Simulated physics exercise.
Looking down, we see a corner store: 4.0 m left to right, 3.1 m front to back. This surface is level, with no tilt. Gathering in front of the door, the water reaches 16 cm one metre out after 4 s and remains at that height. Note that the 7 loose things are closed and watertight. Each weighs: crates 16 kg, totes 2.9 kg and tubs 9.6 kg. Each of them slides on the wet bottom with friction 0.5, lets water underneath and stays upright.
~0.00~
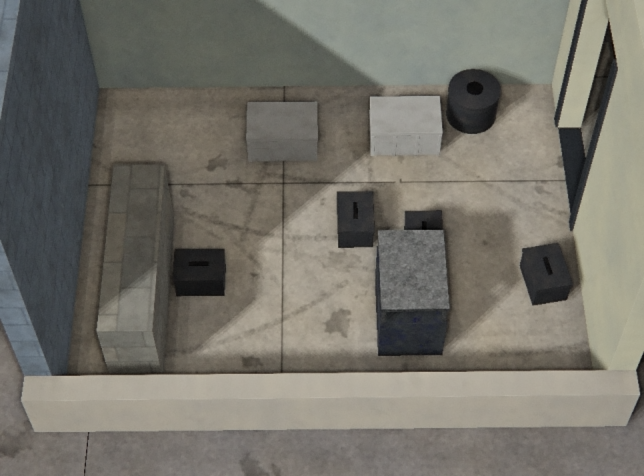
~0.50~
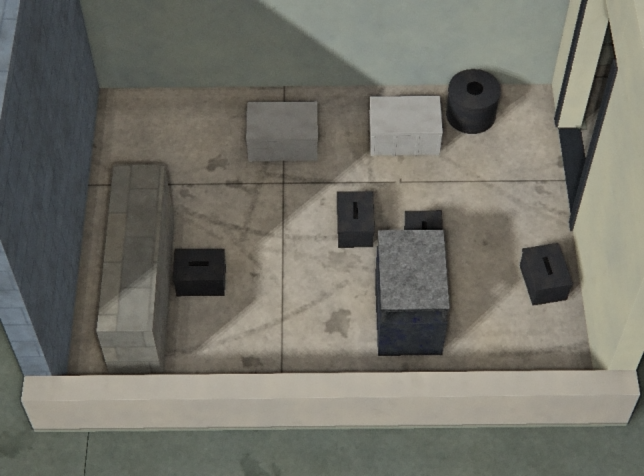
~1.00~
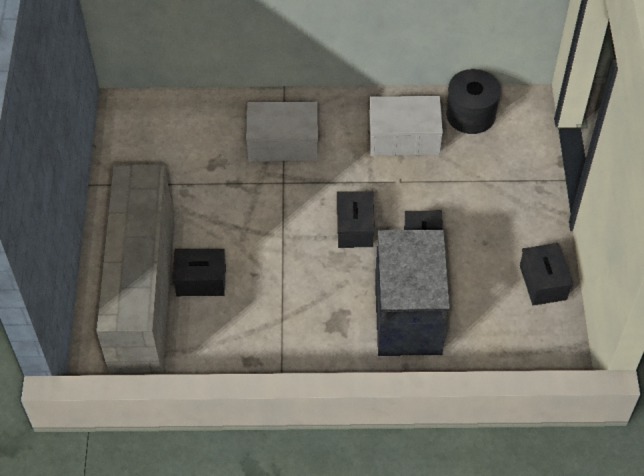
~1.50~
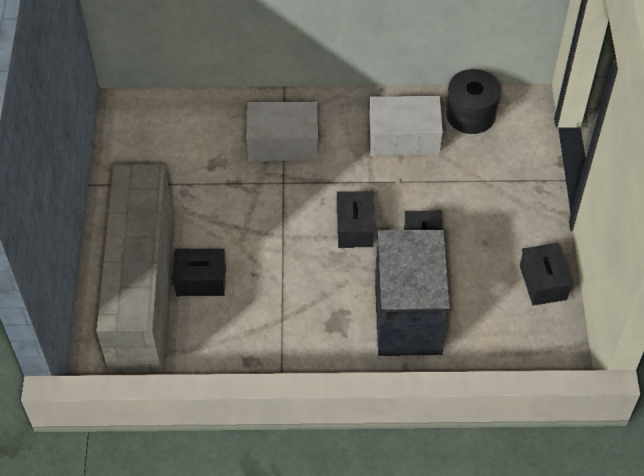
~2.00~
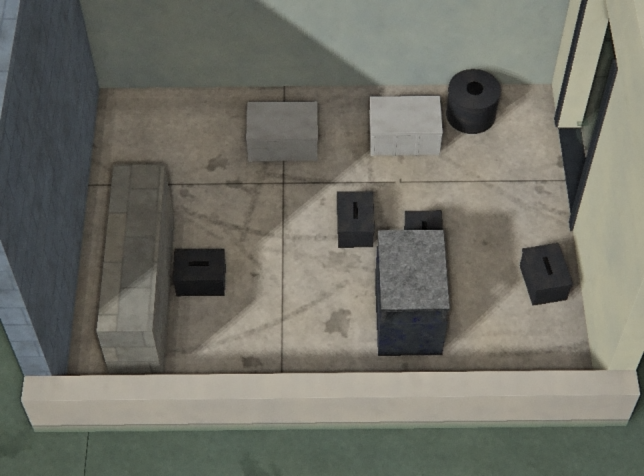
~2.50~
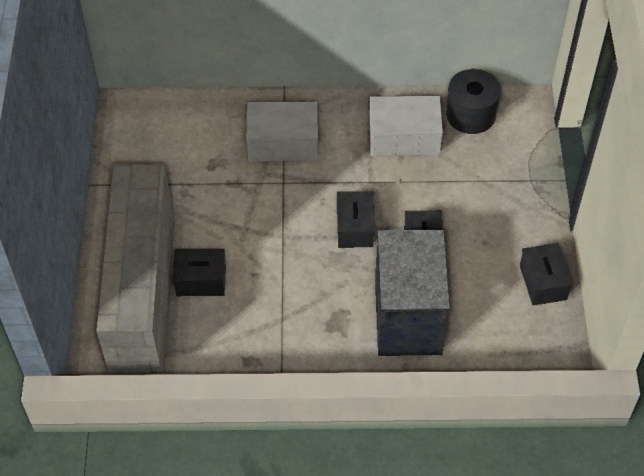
The footage shows a small walled room from above, with pale and dark blocks standing still on a stained floor as the ground outside turns greenish, then a thin, clear patch of water appears inside the right-hand doorway.
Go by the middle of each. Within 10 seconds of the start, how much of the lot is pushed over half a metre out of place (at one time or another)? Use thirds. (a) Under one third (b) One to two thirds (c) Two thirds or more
Answer: B.
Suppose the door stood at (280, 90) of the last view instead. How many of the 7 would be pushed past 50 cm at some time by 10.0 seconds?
That would give 5.
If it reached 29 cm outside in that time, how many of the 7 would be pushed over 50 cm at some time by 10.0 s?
Count: 7.
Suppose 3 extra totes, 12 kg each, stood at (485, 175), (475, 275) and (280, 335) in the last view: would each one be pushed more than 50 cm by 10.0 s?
Beyond the limit; within the limit; within the limit.
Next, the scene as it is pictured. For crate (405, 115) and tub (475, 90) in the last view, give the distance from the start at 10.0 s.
The first is 40 cm from its start, the second 5 cm.
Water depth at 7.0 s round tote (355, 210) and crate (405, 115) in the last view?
About 3 and 4 cm.
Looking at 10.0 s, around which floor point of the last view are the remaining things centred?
The centre is close to (361, 248).
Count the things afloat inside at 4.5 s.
Total: 0.
After 3.5 s 0 of 7 are over 50 cm from their spots; 0 afloat.
After 4.5 s 0 of 7 are over 50 cm from their spots; 0 afloat.
After 7.0 s 2 of 7 are over 50 cm from their spots; 2 afloat.
After 10.0 s 3 of 7 are over 50 cm from their spots, and 3 have been at some point; 4 afloat.
